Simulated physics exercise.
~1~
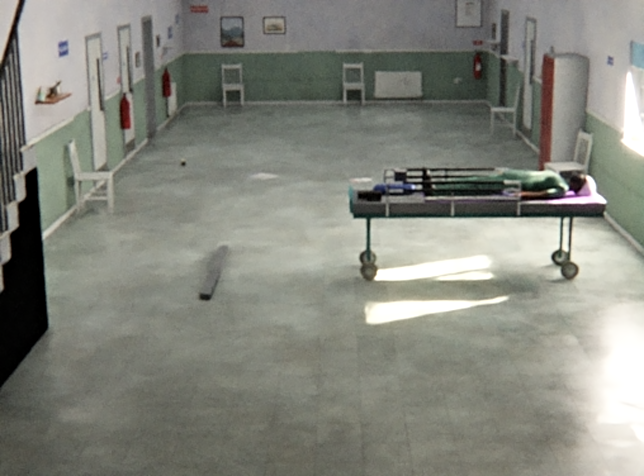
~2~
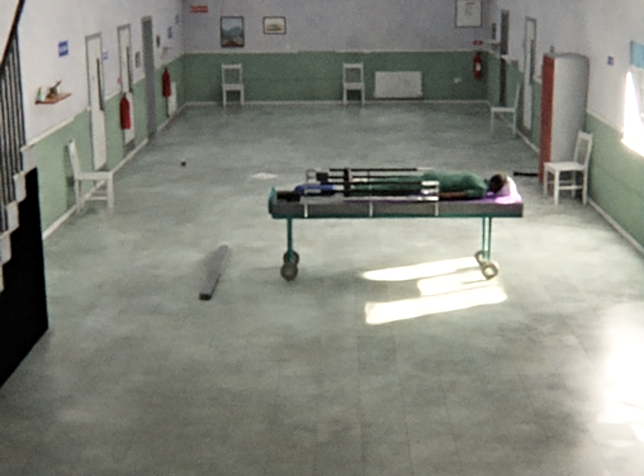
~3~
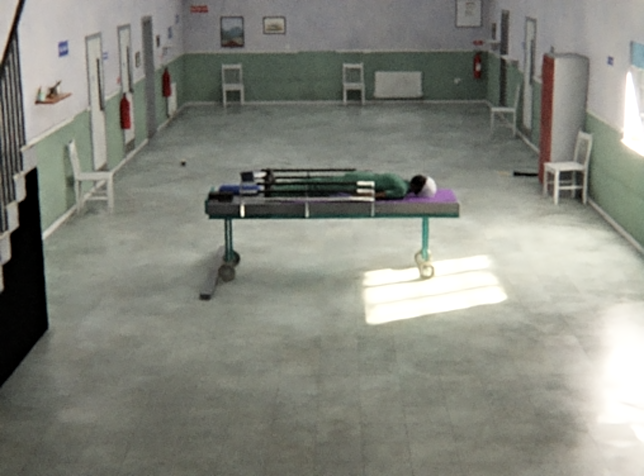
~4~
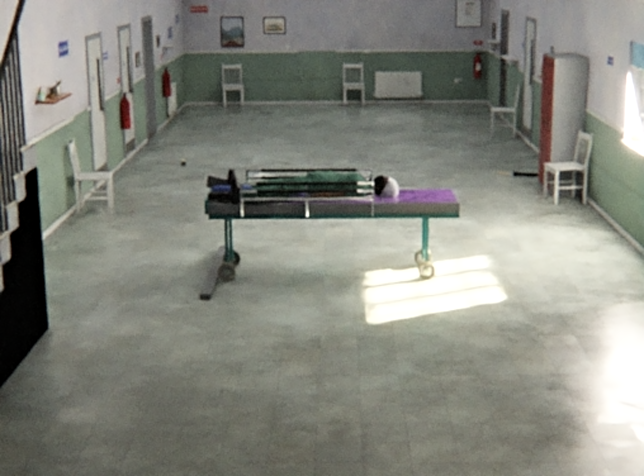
Hospital trolley rolling left across a hall and stopping at a floor strip, its lying passenger sliding feet first but staying aboard.
